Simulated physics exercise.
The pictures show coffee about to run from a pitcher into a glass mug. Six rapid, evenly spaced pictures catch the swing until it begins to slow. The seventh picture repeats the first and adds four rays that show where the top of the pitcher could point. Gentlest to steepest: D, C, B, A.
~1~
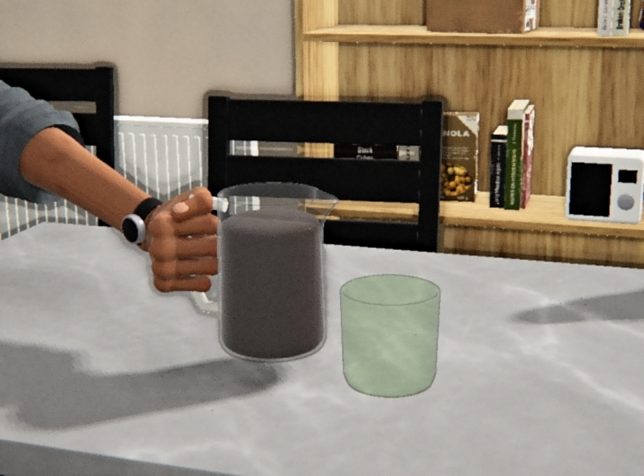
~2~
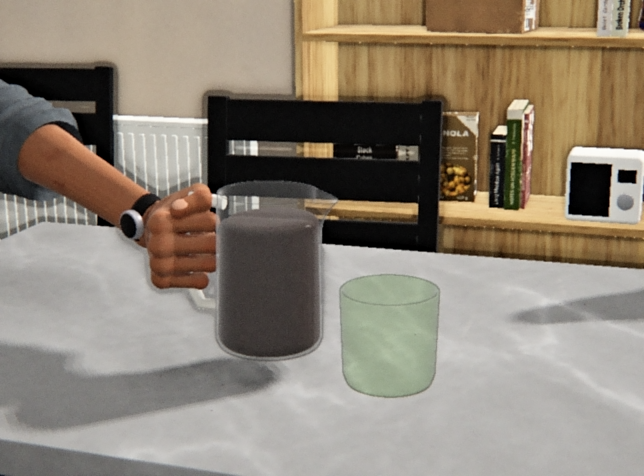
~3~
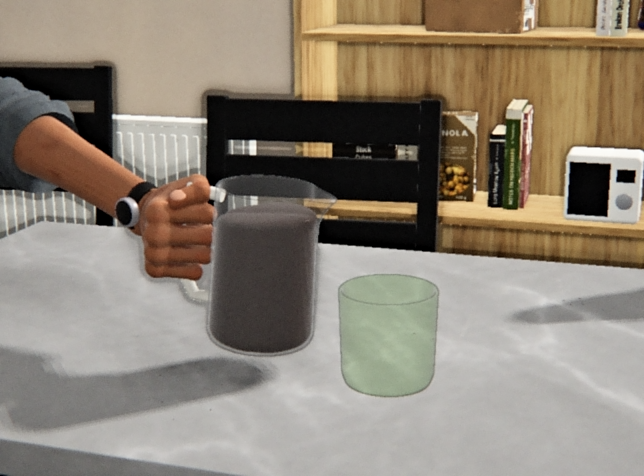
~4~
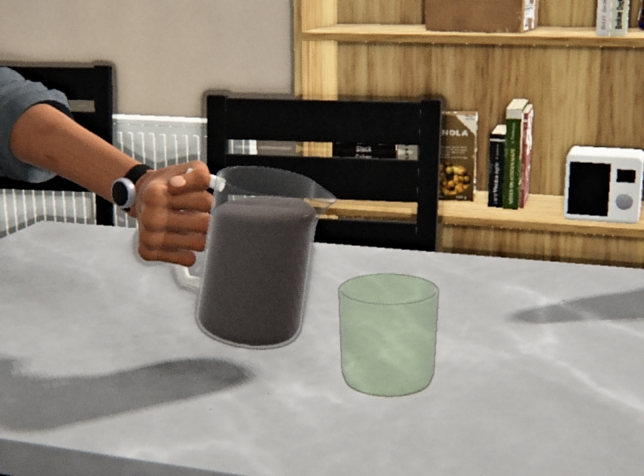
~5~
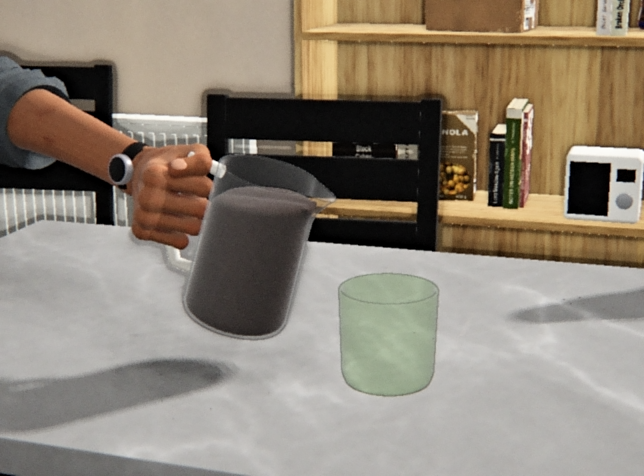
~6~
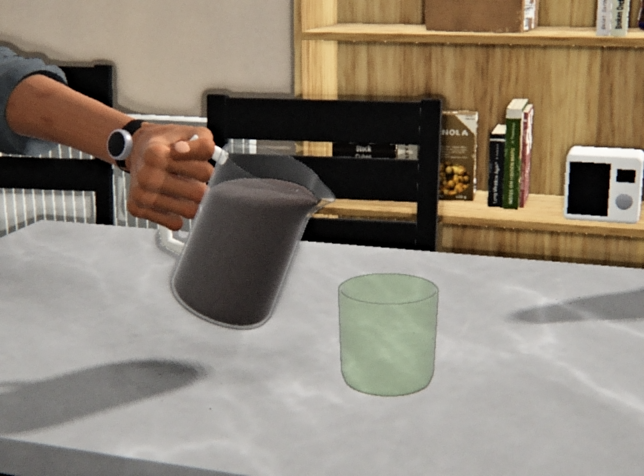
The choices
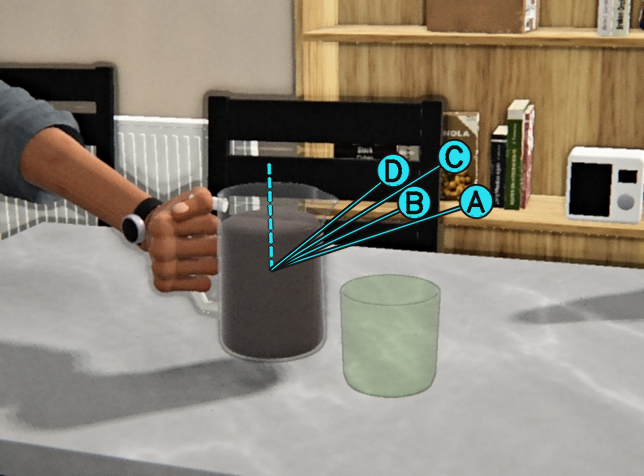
The clip opens on a hand with a wristwatch holding a clear pitcher of dark liquid upright beside an empty greenish glass on a grey table. The hand then lifts slightly and gradually tilts the pitcher to the right, its spout angling toward the glass, which stays still and empty.
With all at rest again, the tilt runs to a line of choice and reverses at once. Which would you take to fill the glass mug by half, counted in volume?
B works best here.
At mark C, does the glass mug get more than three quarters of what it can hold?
No, less.
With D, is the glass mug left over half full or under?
Under half.
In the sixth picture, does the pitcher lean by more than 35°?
No, it does not.
In cyan, A at (460, 207); B at (399, 210); C at (439, 165); D at (381, 182).
With A, the glass mug ends with about 62 % of what it can hold; 3 % of the coffee is spilt.
With B, the glass mug ends with about 50 % of what it can hold.
With C, the glass mug ends with about 35 % of what it can hold.
With D, the glass mug ends with about 25 % of what it can hold.
